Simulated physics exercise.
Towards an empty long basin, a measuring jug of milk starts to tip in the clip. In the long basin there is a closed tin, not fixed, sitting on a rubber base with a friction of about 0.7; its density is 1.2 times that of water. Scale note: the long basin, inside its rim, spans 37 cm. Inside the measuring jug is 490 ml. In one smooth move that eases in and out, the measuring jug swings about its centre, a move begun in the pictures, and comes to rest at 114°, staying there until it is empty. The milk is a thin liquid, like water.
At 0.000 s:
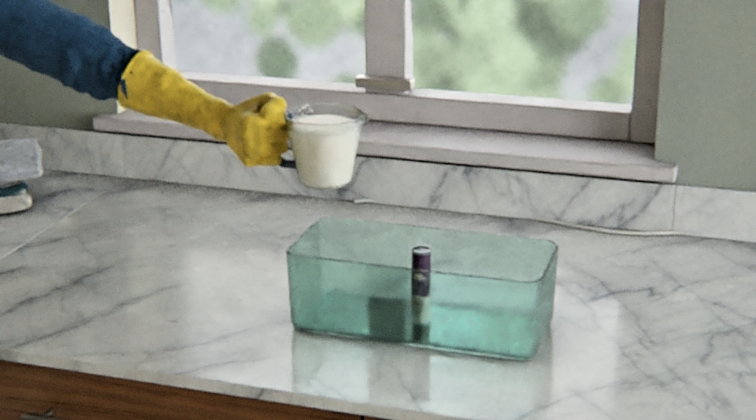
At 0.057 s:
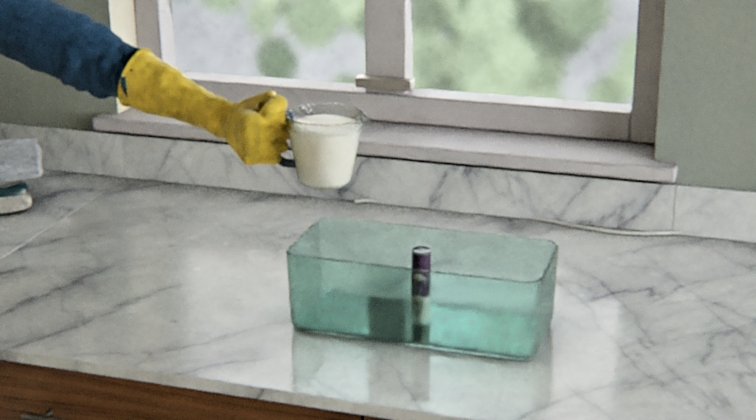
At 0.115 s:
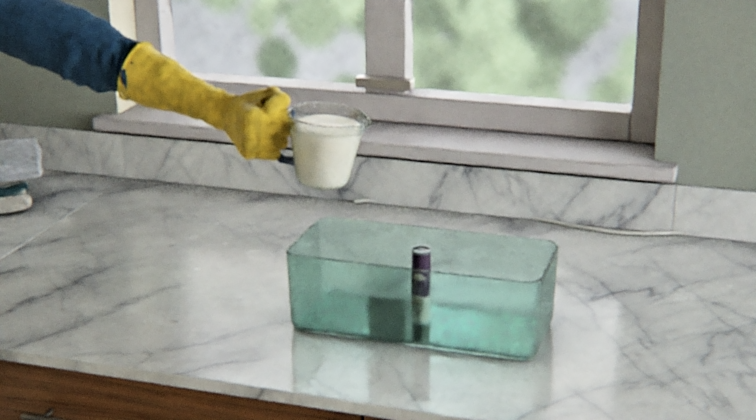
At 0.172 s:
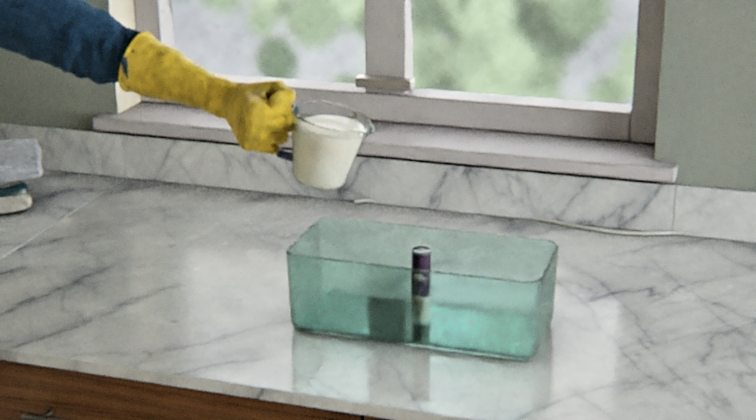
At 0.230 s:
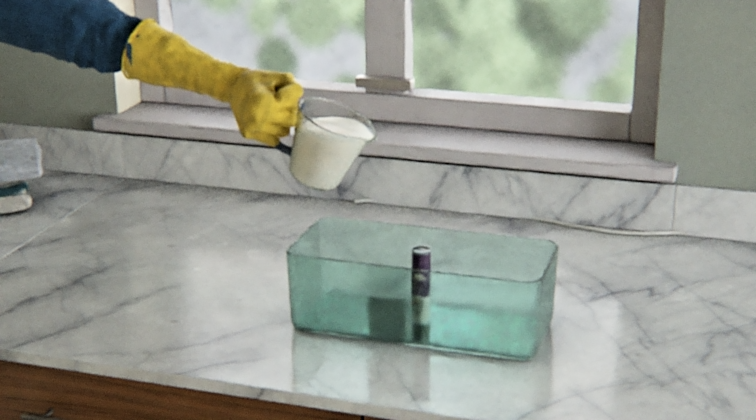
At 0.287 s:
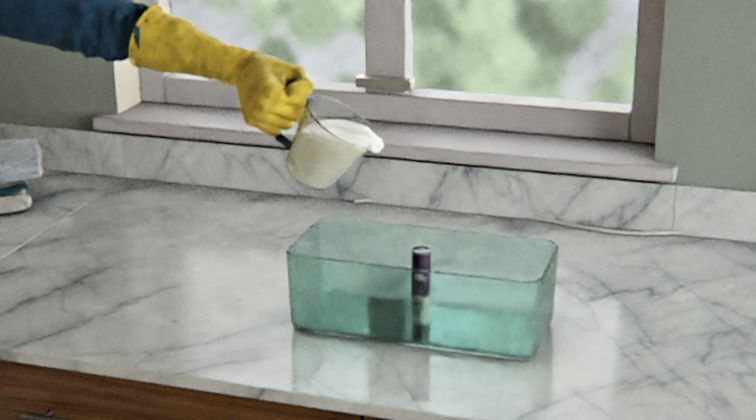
At first, a yellow-gloved hand holds a clear measuring jug of milk nearly upright above a greenish see-through basin with a small dark tin standing inside. Then the hand steadily tilts the jug to the right, and the milk shifts to the rim, where a little bulges over the edge.
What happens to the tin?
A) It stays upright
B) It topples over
The answer is B.
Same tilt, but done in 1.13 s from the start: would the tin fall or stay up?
Result: Tin tipped over.
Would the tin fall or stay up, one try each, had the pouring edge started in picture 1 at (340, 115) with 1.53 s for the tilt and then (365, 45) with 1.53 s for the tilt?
First it remains upright; then it remains upright.
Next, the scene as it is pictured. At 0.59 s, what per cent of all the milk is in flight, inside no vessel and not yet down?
Roughly 30 percent.
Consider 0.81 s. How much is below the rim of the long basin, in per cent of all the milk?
My estimate is about 94 percent.
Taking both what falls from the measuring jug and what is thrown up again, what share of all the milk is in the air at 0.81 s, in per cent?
Estimated airborne part: Roughly 5 per cent.
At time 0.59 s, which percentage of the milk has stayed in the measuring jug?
Close to 38 percent of the liquid remains at that time.
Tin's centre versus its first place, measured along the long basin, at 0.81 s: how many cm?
Close to 3 cm.
By 0.59 s the tilt is 97° and 38 per cent is still to pour; the tin stands where it began.
By 0.81 s the tilt is 114° and 2 per cent is still to pour; the tin leans 15°.
By 1.04 s the tilt is 114° and 0 per cent is still to pour; the tin lies on its side.
By 1.29 s the tilt is 114° and 0 per cent is still to pour; the tin lies on its side.
At rest the tin lies on its side.
